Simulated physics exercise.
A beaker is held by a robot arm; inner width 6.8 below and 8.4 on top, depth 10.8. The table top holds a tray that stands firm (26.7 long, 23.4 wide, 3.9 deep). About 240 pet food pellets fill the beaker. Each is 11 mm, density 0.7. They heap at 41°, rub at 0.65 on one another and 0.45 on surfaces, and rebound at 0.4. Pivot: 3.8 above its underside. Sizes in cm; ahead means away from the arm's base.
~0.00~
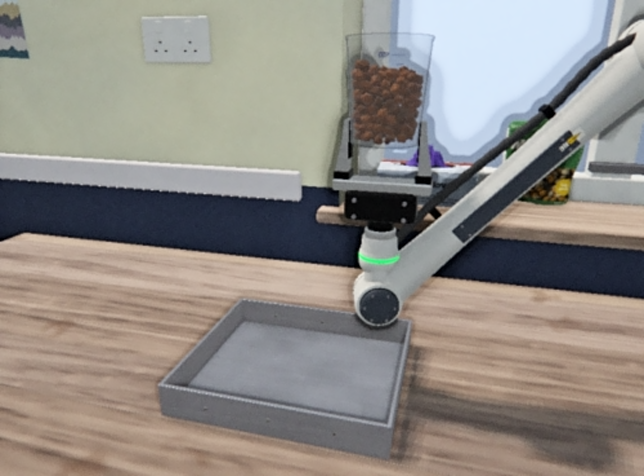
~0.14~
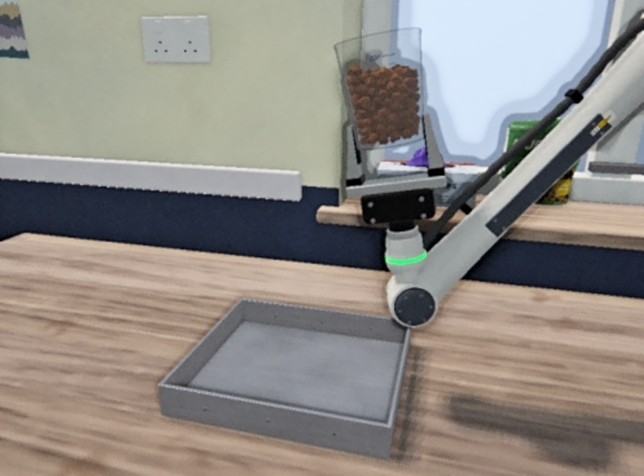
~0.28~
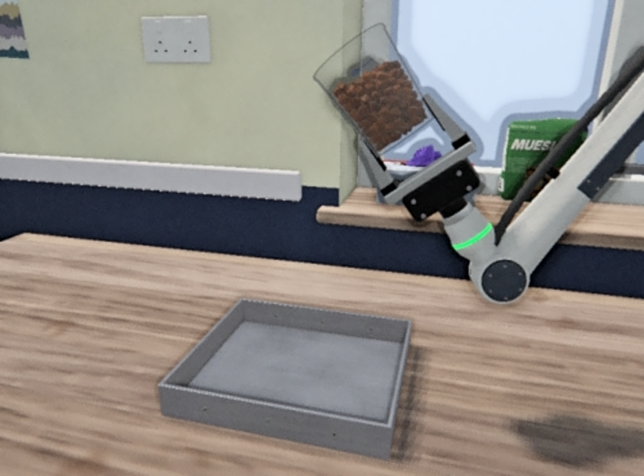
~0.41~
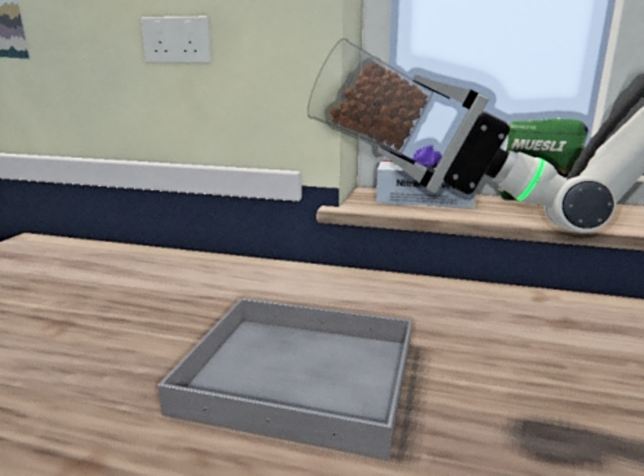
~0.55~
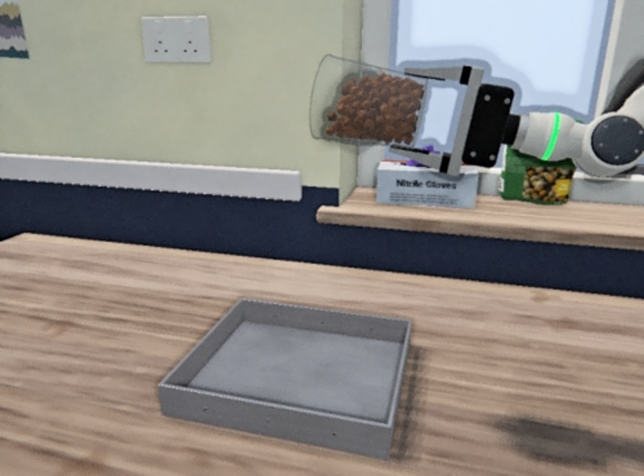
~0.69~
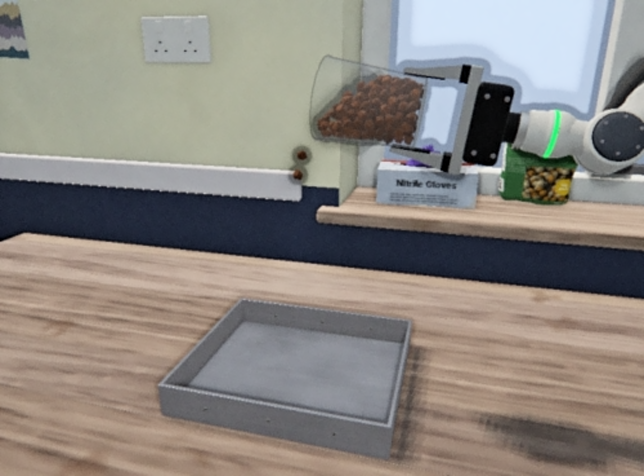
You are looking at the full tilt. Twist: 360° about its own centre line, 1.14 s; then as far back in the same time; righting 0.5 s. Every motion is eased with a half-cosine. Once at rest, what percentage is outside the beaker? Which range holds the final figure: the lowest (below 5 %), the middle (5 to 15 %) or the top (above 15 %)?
It sits in the top range, above 15 %.
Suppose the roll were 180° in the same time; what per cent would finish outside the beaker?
Roughly 30 percent, then.
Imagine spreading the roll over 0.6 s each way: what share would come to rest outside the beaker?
Around 25 %.
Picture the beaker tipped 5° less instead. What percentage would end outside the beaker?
Roughly 30 per cent then.
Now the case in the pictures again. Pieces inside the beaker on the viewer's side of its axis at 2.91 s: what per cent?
My guess would be around 30 per cent.
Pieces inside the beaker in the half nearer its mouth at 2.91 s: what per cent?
Roughly 40 %.
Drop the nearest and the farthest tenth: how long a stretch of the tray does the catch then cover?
Spread length: Approx. 14 cm.
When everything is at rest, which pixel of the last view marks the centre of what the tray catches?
Near pixel (262, 365).
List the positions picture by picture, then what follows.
In the first picture, the beaker middle at (387, 93), upright; upper third of the load around (385, 81), from x 355 to 420, top at y 65; 243 in the beaker.
In the second picture, the beaker middle at (384, 93), tipped 11°; upper third of the load around (385, 82), from x 350 to 415, top at y 70.
In the third picture, the beaker middle at (378, 96), tipped 37°; upper third of the load around (382, 85), from x 335 to 425, top at y 65.
In the fourth picture, the beaker middle at (373, 102), tipped 66°; upper third of the load around (380, 89), from x 335 to 425, top at y 65.
In the fifth picture, the beaker middle at (372, 106), tipped 82°; upper third of the load around (383, 92), from x 330 to 420, top at y 80.
In the sixth picture, the beaker middle at (372, 106), tipped 83°; upper third of the load around (387, 96), from x 300 to 420, top at y 80; 241 in the beaker, 2 in flight or on a rim.
After 1.80 s, tipped 83°, highest piece 38 above the table; 187 in the beaker, 49 in the tray, 7 in flight or on a rim.
After 2.91 s, tipped 83°, highest piece 37 above the table; 142 in the beaker, 91 in the tray, 10 in flight or on a rim.
After 3.67 s, upright, highest piece 40 above the table; 135 in the beaker, 108 in the tray.
After 4.37 s, upright, highest piece 40 above the table; 135 in the beaker, 108 in the tray.
In the end, 135 in the beaker, 108 in the tray. That is 44 % outside the beaker.
